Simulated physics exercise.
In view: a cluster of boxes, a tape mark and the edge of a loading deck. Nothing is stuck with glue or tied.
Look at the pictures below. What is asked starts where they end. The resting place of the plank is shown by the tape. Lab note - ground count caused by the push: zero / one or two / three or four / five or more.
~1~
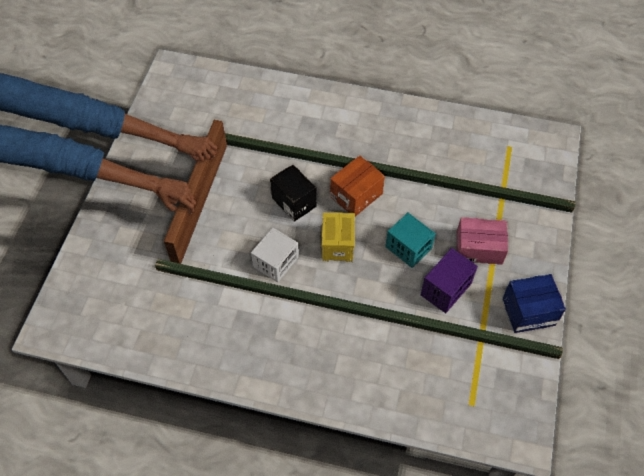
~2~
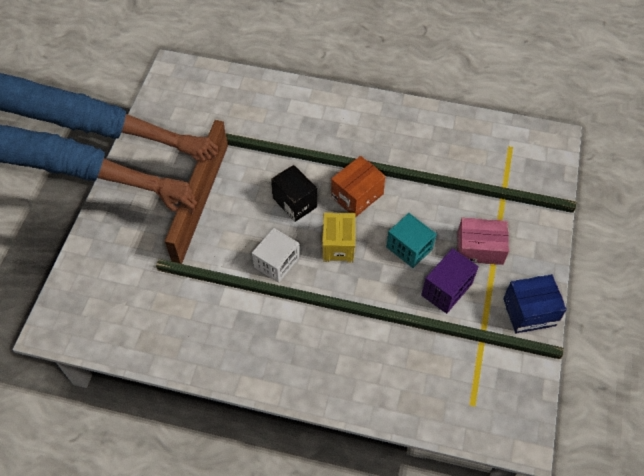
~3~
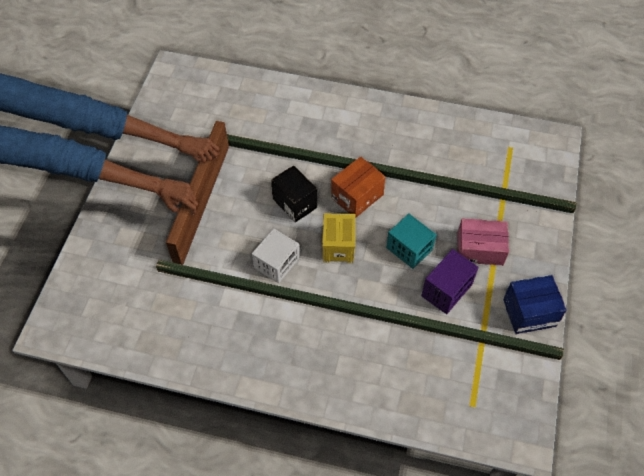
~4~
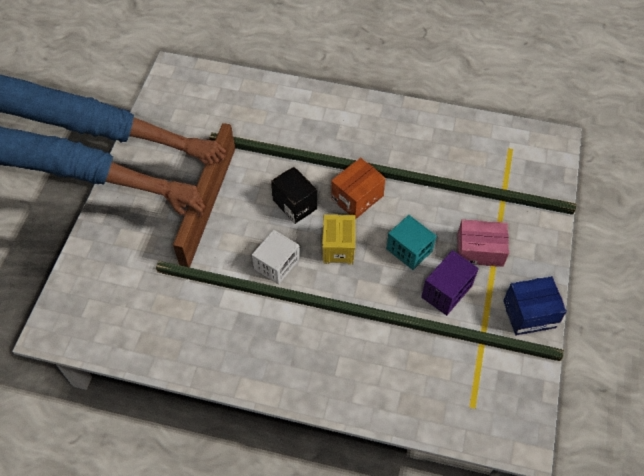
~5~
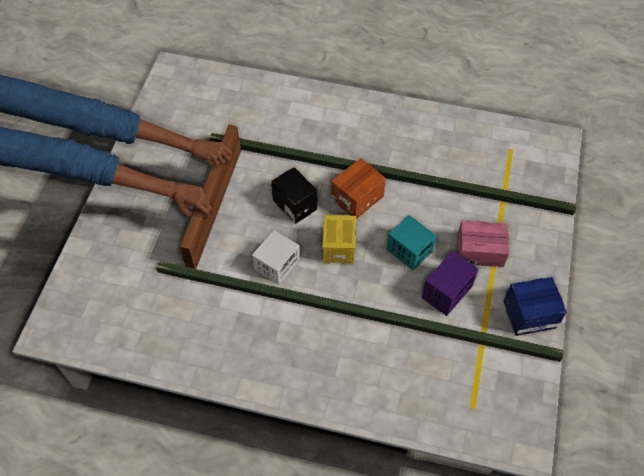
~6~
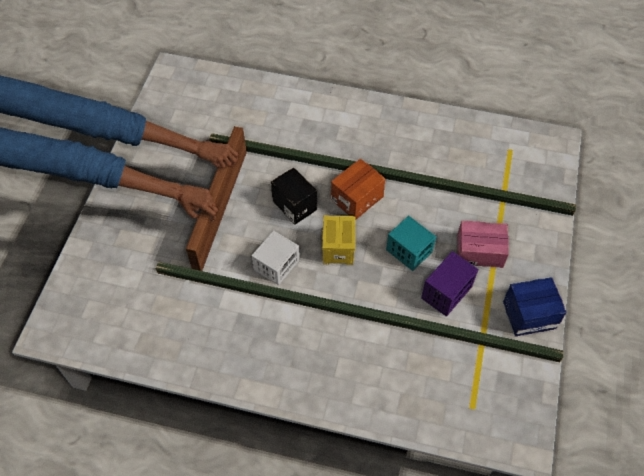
Ground count: One or two.
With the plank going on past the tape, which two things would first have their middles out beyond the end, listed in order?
In sequence, the blue box and then the pink parcel.
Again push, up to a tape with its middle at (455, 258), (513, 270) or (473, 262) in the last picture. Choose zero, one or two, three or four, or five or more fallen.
Result per tape, in order - not one / three to four / just one or two.
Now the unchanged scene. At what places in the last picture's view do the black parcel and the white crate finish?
Final spots - black parcel (523, 246), white crate (504, 318).
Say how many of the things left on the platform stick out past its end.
3 in all.
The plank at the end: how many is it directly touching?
It ends up touching 2.
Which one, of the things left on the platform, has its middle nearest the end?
The pink parcel, it is.
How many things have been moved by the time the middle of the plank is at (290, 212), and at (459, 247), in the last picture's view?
At the first point the count is 2, at the second it's 8.
Soon after, none off yet; blue box at rest near (534, 307); pink parcel at rest near (482, 244); purple crate at rest near (449, 284).
After that, none off yet; blue box at rest near (534, 307); pink parcel displaced a little near (497, 245); purple crate displaced a little near (459, 290).
In the end, the number that fall off is one or two; gone, blue box.
